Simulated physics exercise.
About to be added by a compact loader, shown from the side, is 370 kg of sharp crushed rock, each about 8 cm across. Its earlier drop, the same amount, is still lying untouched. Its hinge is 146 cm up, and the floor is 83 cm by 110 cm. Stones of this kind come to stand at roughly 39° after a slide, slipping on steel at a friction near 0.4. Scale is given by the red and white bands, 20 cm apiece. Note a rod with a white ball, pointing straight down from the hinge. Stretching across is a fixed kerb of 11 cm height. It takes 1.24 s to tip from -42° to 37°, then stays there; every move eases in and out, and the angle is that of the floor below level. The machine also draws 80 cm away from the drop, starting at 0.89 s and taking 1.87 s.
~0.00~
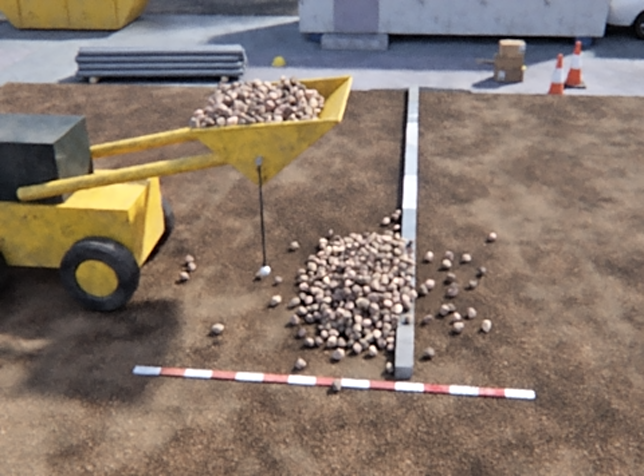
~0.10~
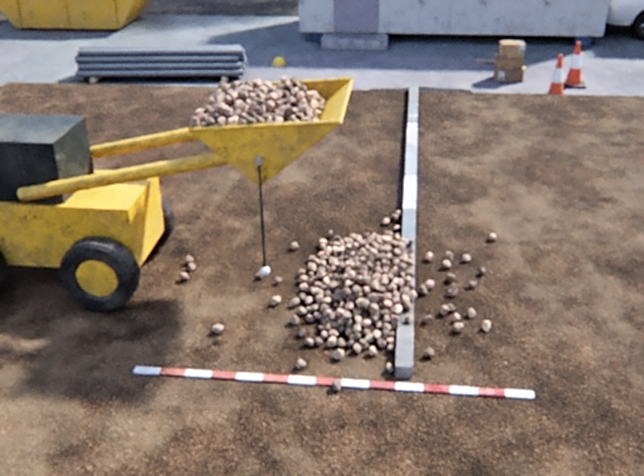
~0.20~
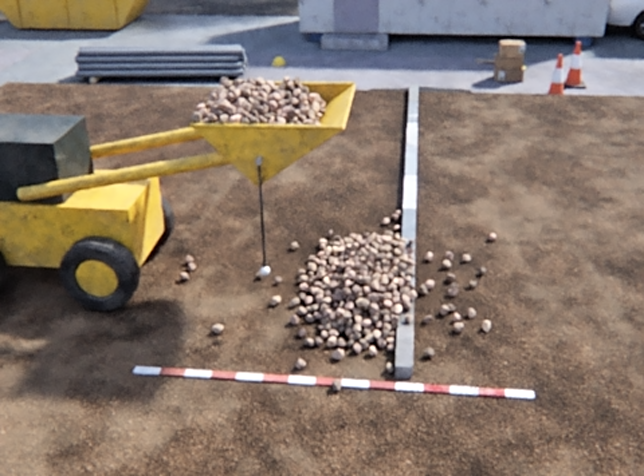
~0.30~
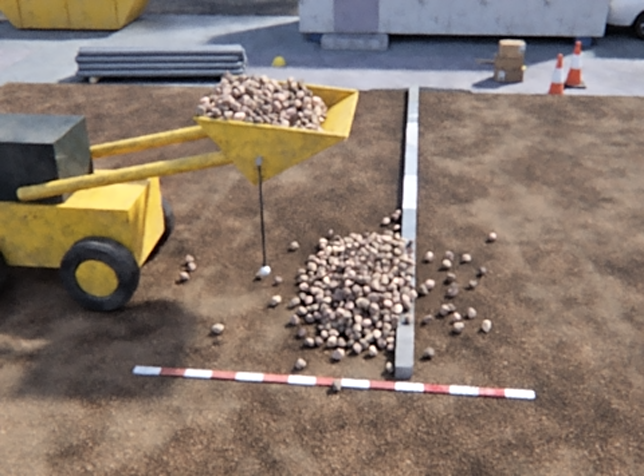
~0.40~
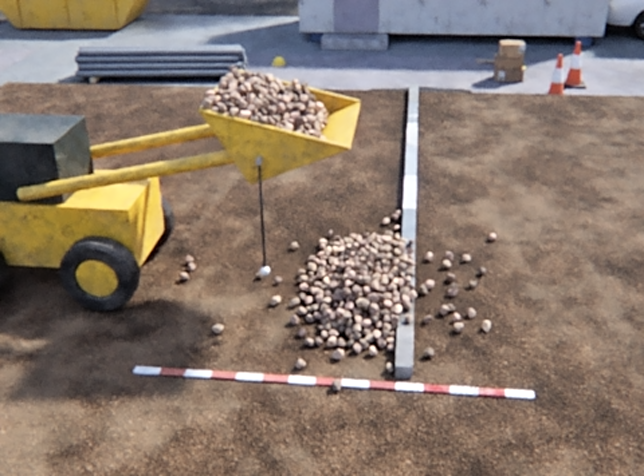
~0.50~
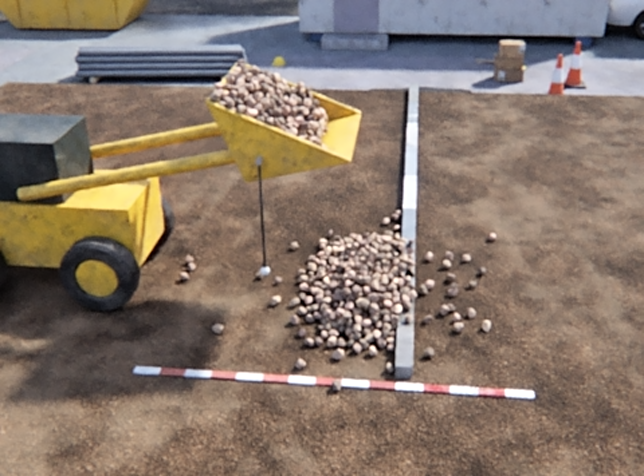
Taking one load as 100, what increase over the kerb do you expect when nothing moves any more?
10 out of 100.
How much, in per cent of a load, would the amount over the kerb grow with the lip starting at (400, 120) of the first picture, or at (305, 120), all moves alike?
About 55 per cent from the first spot and 0 per cent from the second.
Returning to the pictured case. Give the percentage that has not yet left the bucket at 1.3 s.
Some 50 percent, roughly.
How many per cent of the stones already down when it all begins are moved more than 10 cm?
Close to 5 per cent.
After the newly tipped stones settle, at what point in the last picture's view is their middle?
Roughly pixel (344, 273) in the last view.
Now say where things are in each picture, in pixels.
The bucket is at -42°, its lip at (339, 120); the top of the load is at (268, 89). The earlier load is highest near (365, 267), 29 cm above ground level, 97 % on this side of the kerb, 3 % over the kerb, in the first picture.
The bucket is at -41°, its lip at (341, 122); the top of the load is at (258, 88); the stones move at 0.1 m/s on average, in the second picture.
The bucket is at -36°, its lip at (343, 128); the top of the load is at (248, 86); the stones move at 0.2 m/s on average, in the third picture.
The bucket is at -30°, its lip at (347, 137); the top of the load is at (239, 83); the stones move at 0.3 m/s on average, in the fourth picture.
Lip at (349, 148), floor tilted -23°, highest stones at (235, 78); the stones move at 0.4 m/s on average, in the fifth picture.
Lip at (350, 161), floor tilted -14°, highest stones at (240, 72); the stones move at 0.4 m/s on average, in the sixth picture.
After 0.9 s the floor is at 25°; in per cent of one load, 100 in the bucket, 98 on this side of the kerb, 3 over the kerb; the foremost stones are at (474, 289).
After 1.3 s the floor is at 37°; in per cent of one load, 48 in the bucket, 149 on this side of the kerb, 3 over the kerb; the foremost stones are at (474, 289).
After 3.2 s the floor is at 37°; in per cent of one load, 0 in the bucket, 187 on this side of the kerb, 14 over the kerb; the foremost stones are at (497, 283).
After 5.8 s the floor is at 37°; in per cent of one load, 0 in the bucket, 187 on this side of the kerb, 14 over the kerb; the foremost stones are at (497, 283). Net gain over the kerb, 10.
